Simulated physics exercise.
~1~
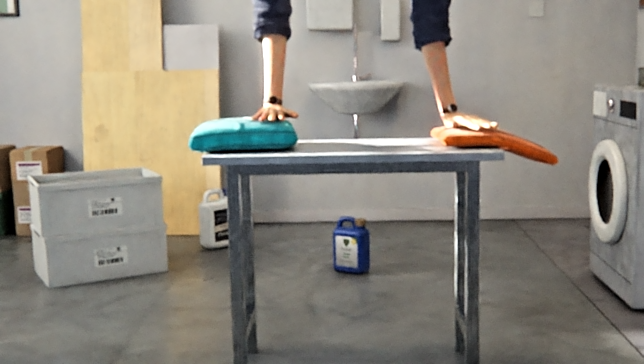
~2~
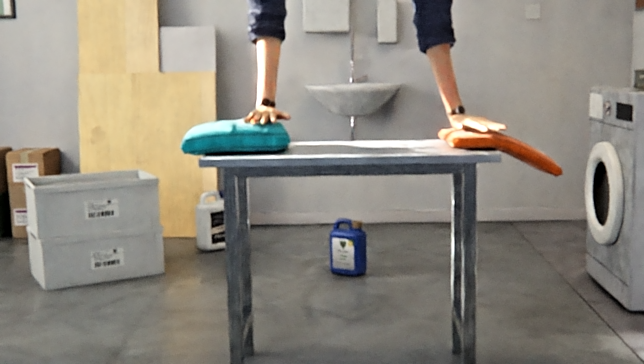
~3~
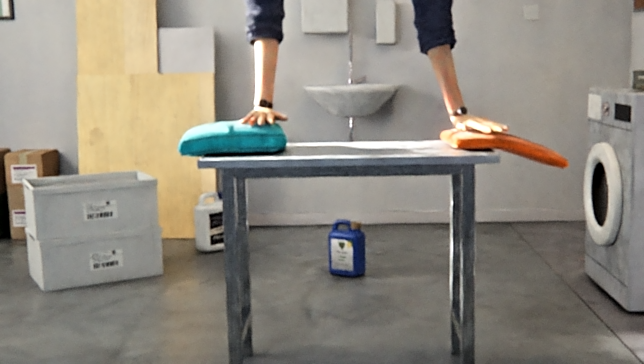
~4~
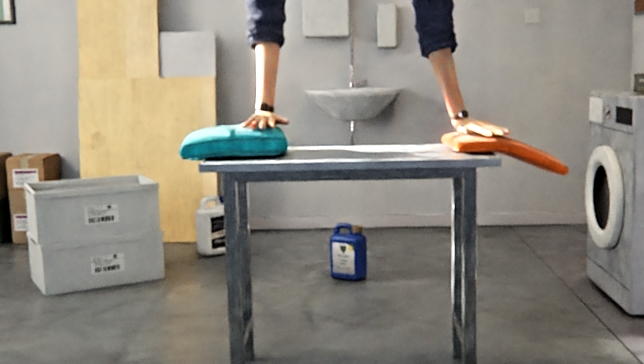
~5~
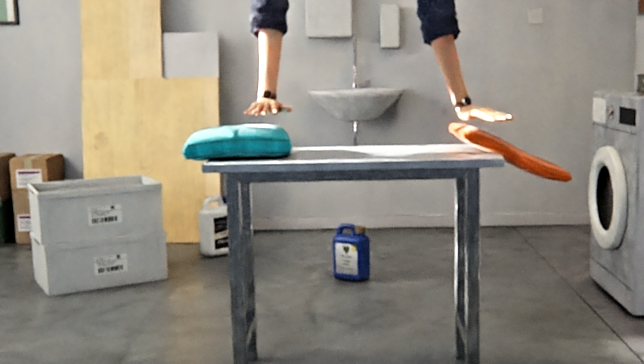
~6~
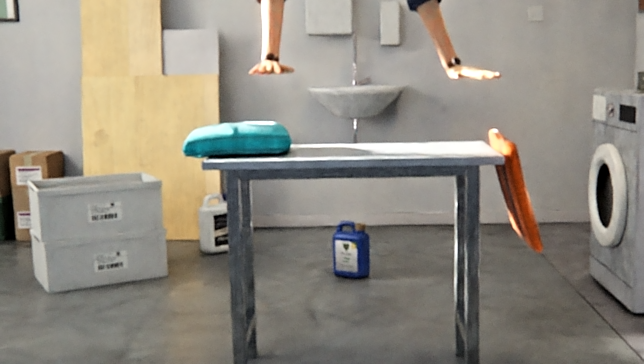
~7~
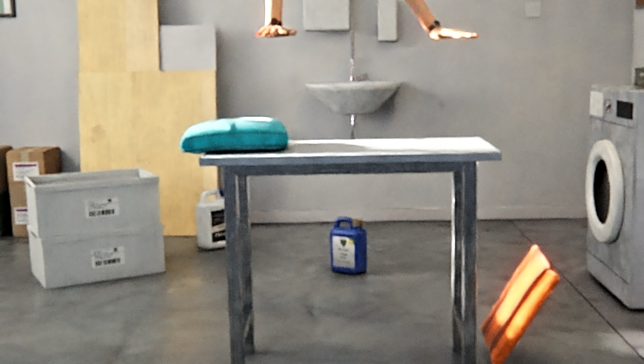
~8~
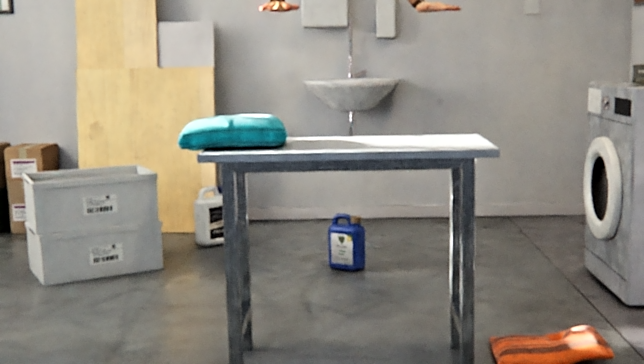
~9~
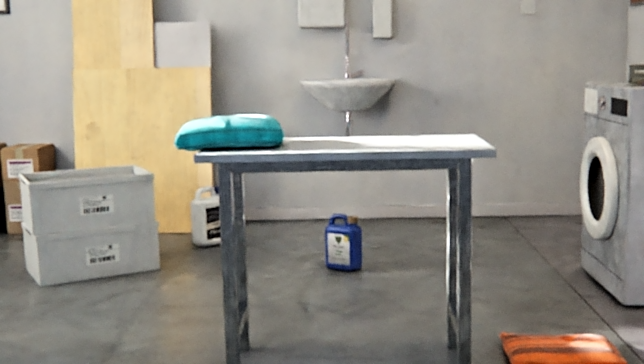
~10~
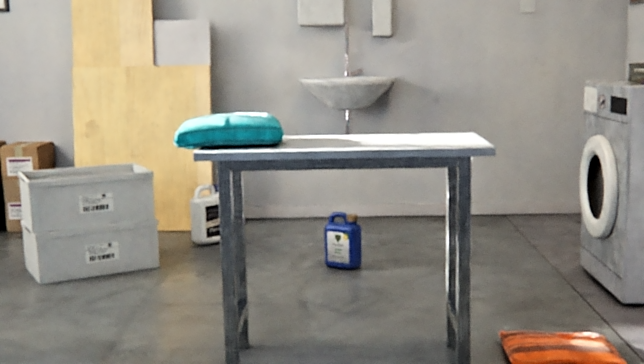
An orange folded blanket slips off the bench's right end after hands release it and a turquoise cushion.
